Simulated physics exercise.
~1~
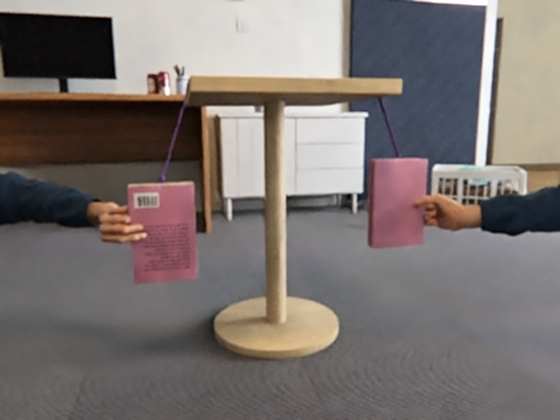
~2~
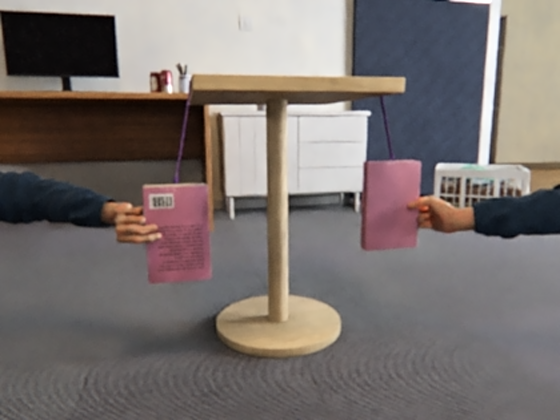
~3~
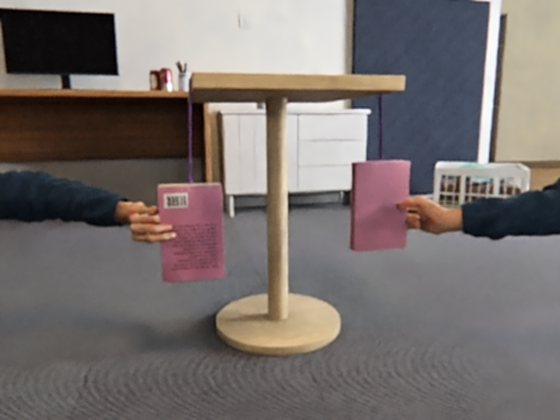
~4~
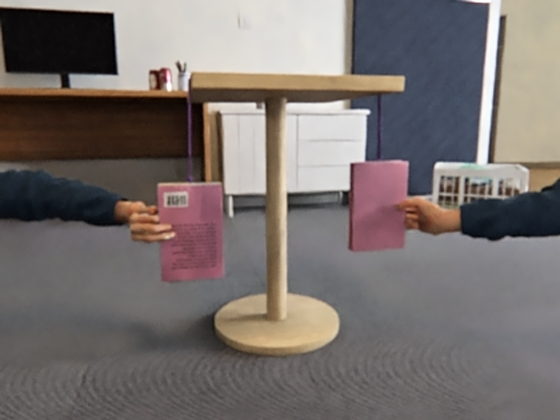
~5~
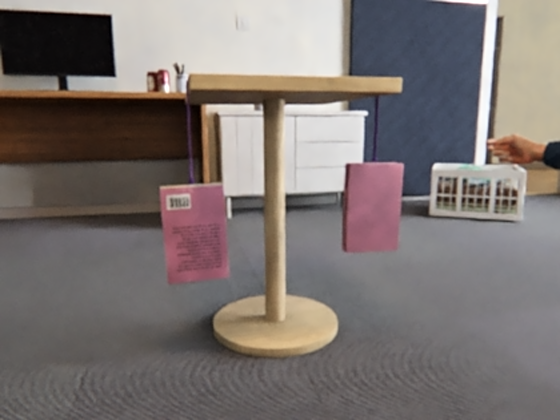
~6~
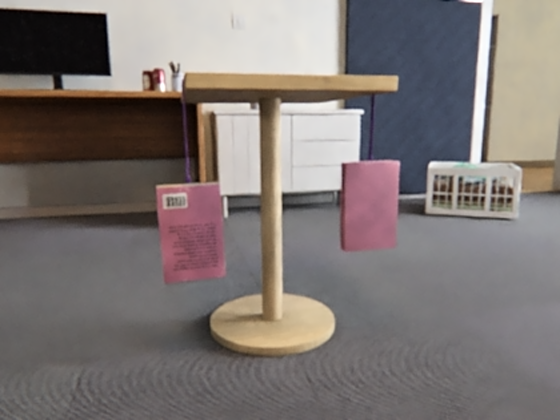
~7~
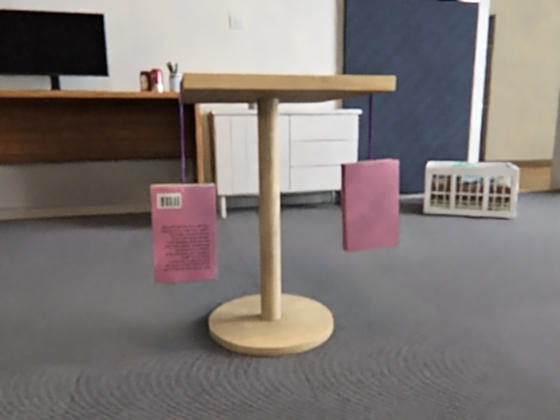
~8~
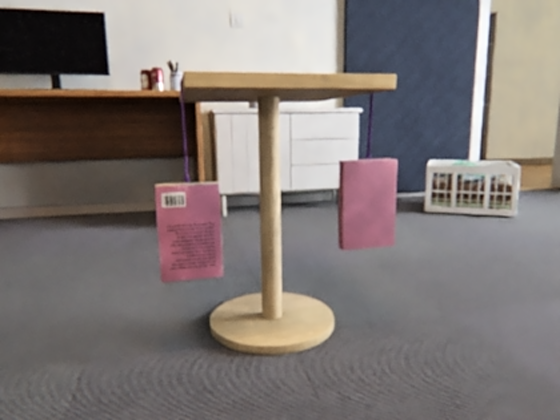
Beside a round-based wooden stand, hands release two pink books, which stay hanging from a ribbon.
